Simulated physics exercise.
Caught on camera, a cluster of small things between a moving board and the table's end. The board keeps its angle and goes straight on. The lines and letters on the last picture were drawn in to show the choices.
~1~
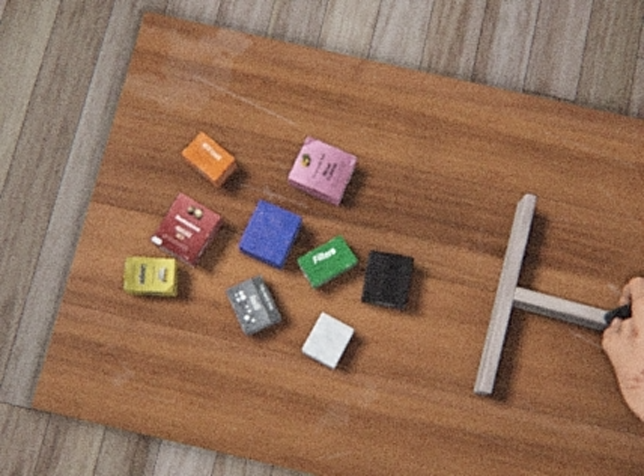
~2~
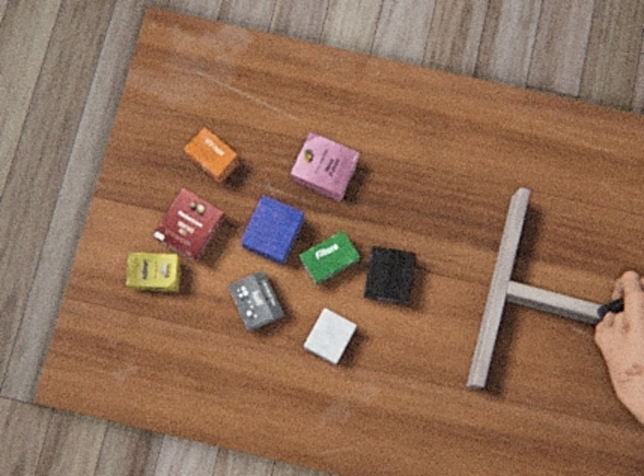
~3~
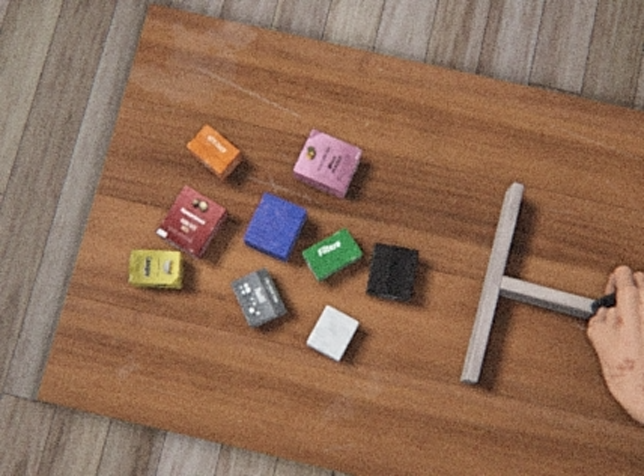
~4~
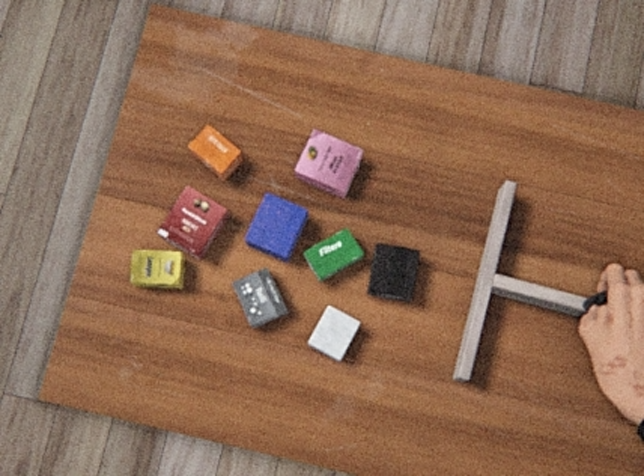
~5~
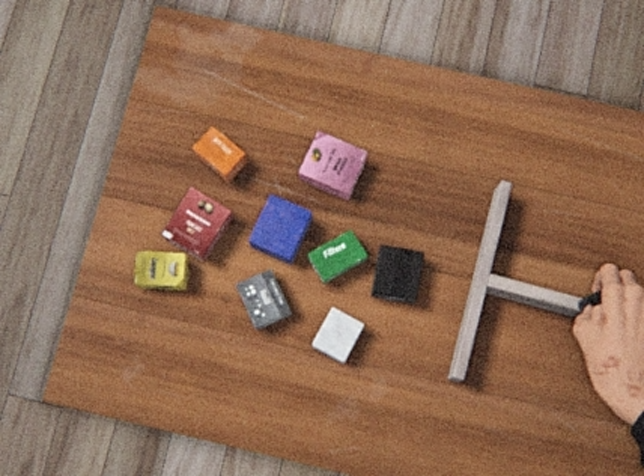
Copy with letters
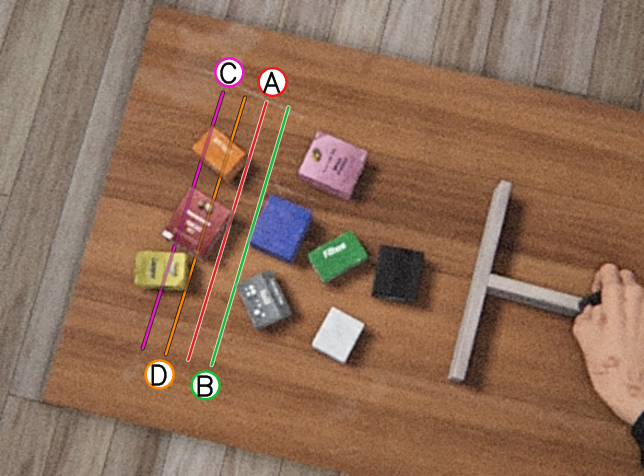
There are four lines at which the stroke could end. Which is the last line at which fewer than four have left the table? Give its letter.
Up to line C.
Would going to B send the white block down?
No.
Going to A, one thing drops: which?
The red packet goes over.
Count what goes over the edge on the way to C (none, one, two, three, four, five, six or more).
In all, three.
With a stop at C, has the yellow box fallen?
Yes.
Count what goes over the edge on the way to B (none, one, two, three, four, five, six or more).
The count is none.
On the marked copy, A at (228, 228); B at (251, 233); C at (184, 217); D at (206, 223).
Taking C. A third of the way, board (374, 253); white block (327, 334); blue block (271, 228).
Two thirds of the way, board (265, 228); red packet (117, 207); yellow box (139, 264).
When it is over, board (183, 209); yellow box over the edge; red packet over the edge; three fallen.
As for the rest, A is within the limit but short; B is within the limit but short; D is within the limit but short.
